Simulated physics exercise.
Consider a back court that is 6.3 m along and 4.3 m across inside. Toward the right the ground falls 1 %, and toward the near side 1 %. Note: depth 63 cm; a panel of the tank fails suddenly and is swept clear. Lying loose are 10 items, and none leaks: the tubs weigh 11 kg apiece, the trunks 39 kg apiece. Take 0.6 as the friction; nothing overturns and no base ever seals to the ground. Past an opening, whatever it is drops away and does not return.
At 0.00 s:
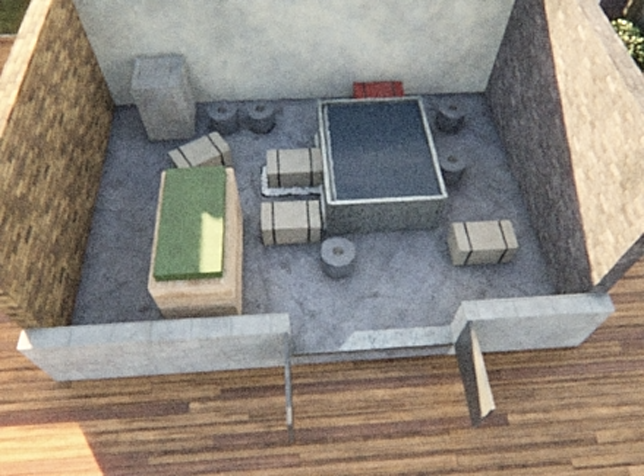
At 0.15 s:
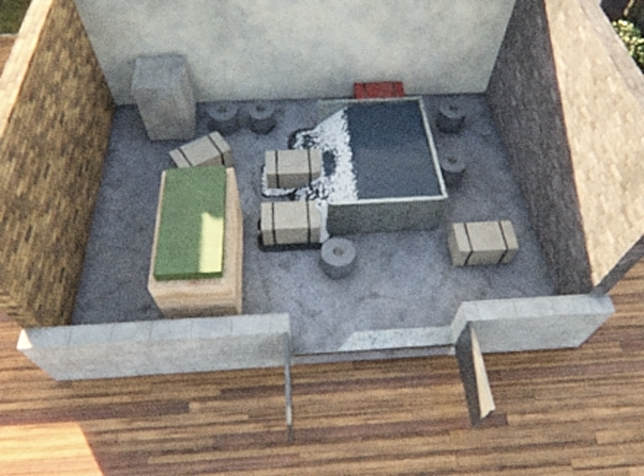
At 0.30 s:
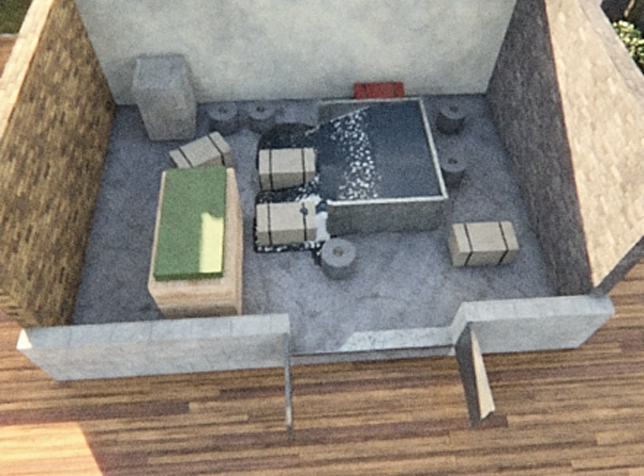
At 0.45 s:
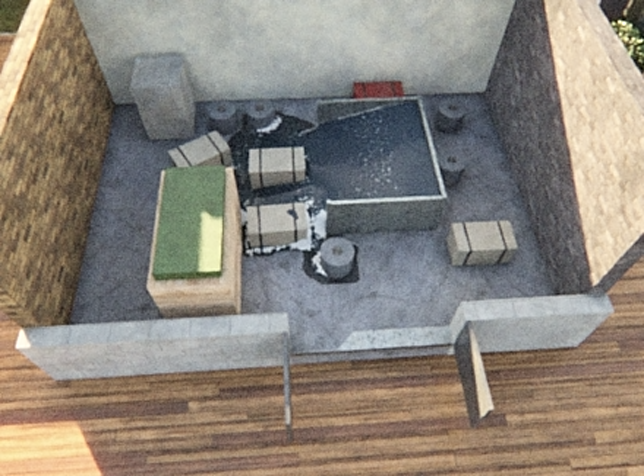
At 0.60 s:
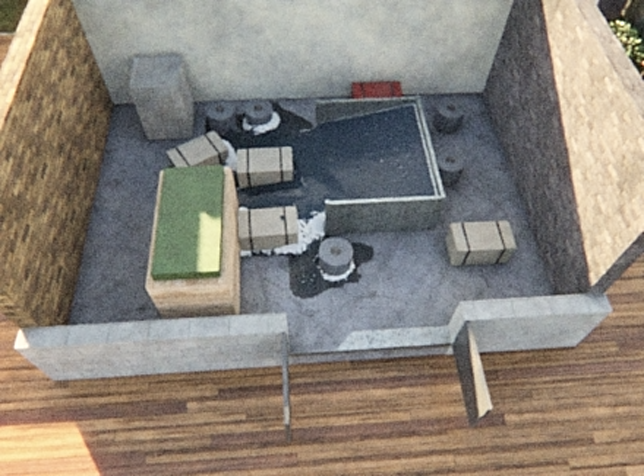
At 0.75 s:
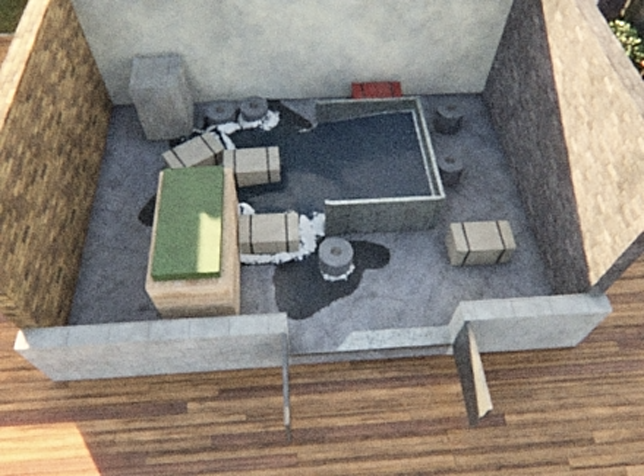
A square tank of dark water stands right of centre in a grey-floored court with pale and brown walls, seen from high above by a still camera. Strapped beige trunks, grey drums, a tall grey block and a green-topped box surround it, with a red trunk behind. The tank's left side gives way, and foaming water pours out, spreads around the drums and green-topped box, and nudges the nearest trunks left.
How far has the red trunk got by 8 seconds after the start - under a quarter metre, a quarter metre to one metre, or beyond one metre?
It comes to rest near its start.
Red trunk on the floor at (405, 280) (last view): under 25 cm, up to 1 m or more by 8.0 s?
Well, it rests almost unmoved.
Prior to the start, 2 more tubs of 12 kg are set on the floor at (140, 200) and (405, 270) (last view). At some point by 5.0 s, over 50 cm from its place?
Respectively: Outside the limit and inside the limit.
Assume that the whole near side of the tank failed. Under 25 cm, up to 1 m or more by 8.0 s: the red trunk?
Then the red trunk holds its place.
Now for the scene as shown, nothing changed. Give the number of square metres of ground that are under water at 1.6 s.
The covered patch comes to about 14 m2.
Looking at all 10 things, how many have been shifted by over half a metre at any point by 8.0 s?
6.
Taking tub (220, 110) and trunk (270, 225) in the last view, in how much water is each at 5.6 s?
Some 10 cm at the first, some 6 cm at the second.
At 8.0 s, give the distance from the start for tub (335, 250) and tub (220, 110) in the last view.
In turn: 100 cm, 200 cm.
After 1.6 s the red trunk is near (377, 91), 0.0 m from its start, aground; 0 of 10 are out; 3 afloat.
After 3.6 s the red trunk is near (377, 91), 0.0 m from its start, aground; 0 of 10 are out; 3 afloat.
After 5.6 s the red trunk is near (379, 92), 0.0 m from its start, aground; 0 of 10 are out; 3 afloat.
After 8.0 s the red trunk is near (381, 92), 0.1 m from its start, aground; 0 of 10 are out; 3 afloat.
